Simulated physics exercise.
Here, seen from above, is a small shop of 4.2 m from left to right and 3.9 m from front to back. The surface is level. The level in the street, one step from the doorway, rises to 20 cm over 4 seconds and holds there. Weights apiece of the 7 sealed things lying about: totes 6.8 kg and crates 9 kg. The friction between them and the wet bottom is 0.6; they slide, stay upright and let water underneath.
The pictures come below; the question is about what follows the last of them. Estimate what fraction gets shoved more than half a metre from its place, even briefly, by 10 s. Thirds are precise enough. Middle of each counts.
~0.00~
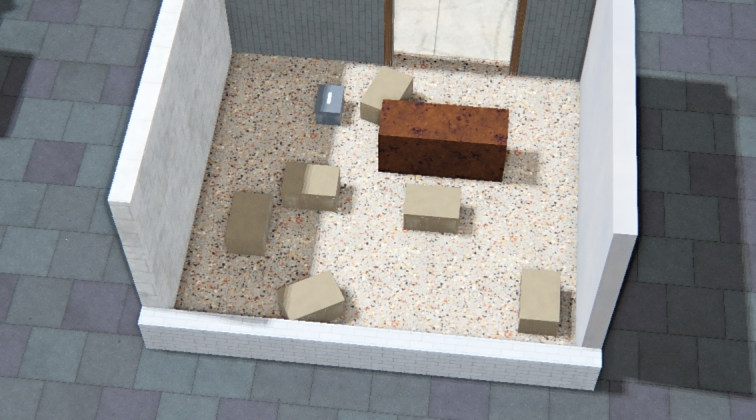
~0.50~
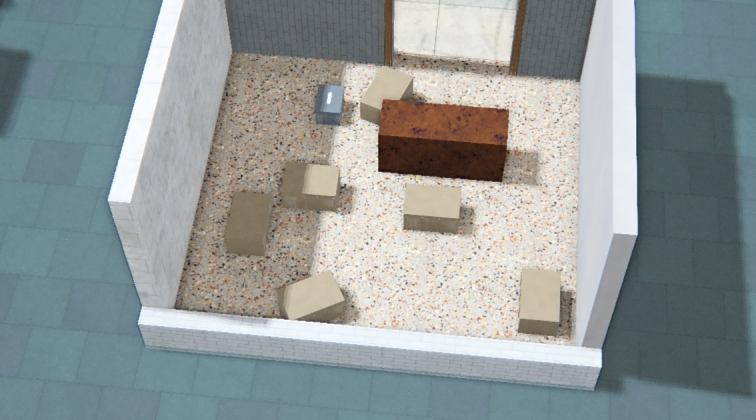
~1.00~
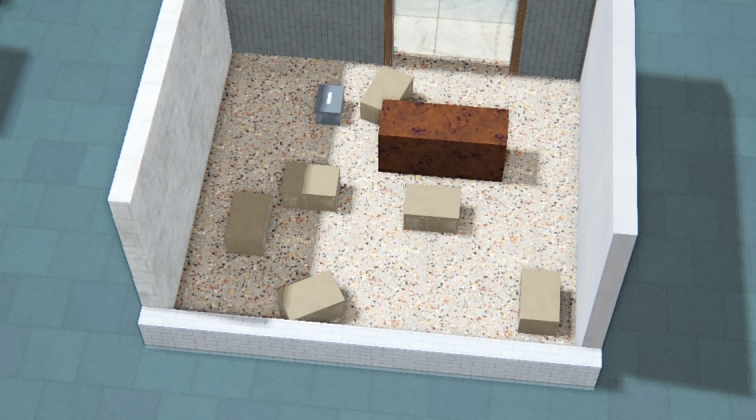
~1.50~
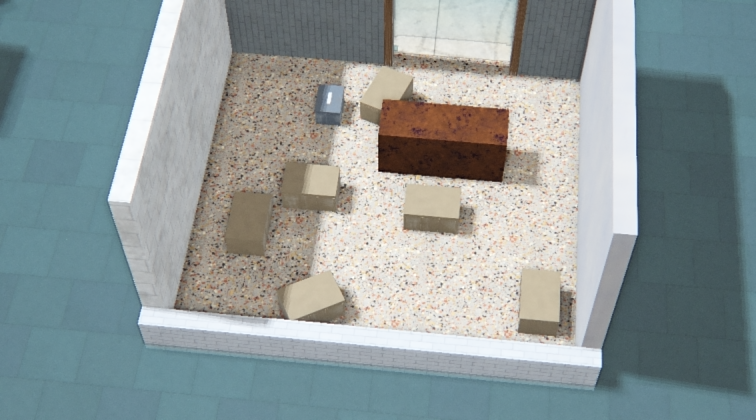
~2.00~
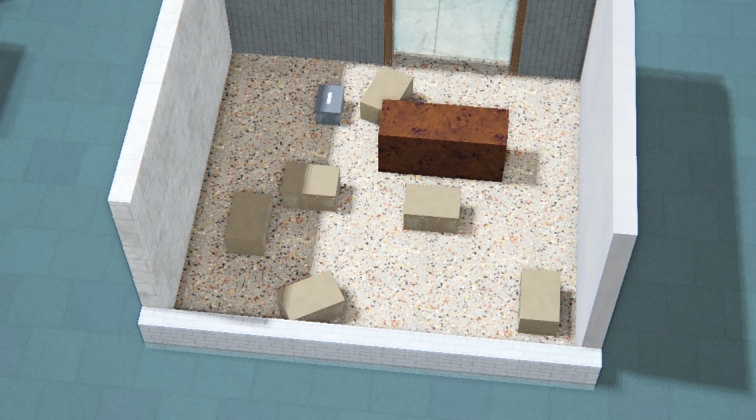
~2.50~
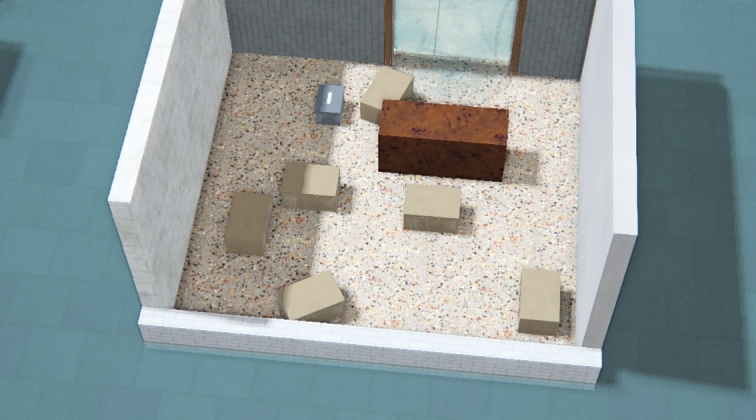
Some of them shift that far, a third to two thirds.
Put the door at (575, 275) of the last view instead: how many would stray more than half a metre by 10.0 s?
Then the count would be 5.
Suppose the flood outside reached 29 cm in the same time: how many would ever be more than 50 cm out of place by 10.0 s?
6.
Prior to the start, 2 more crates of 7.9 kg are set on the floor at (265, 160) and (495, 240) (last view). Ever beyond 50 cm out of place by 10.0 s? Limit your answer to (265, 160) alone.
That one is beyond the limit.
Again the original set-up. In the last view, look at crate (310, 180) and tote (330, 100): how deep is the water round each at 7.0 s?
First roughly 2 cm, second roughly 8 cm.
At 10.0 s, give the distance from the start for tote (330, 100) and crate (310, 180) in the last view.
In turn: 150 cm, 40 cm.
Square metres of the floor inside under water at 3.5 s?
My estimate is roughly 1.5 m2.
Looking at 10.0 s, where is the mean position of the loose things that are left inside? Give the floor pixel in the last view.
Somewhere near (321, 215).
After 3.5 s 0 of 7 are over 50 cm from their spots; 0 afloat.
After 4.5 s 0 of 7 are over 50 cm from their spots; 1 afloat.
After 7.0 s 2 of 7 are over 50 cm from their spots; 2 afloat.
After 10.0 s 4 of 7 are over 50 cm from their spots, and 4 have been at some point; 5 afloat.
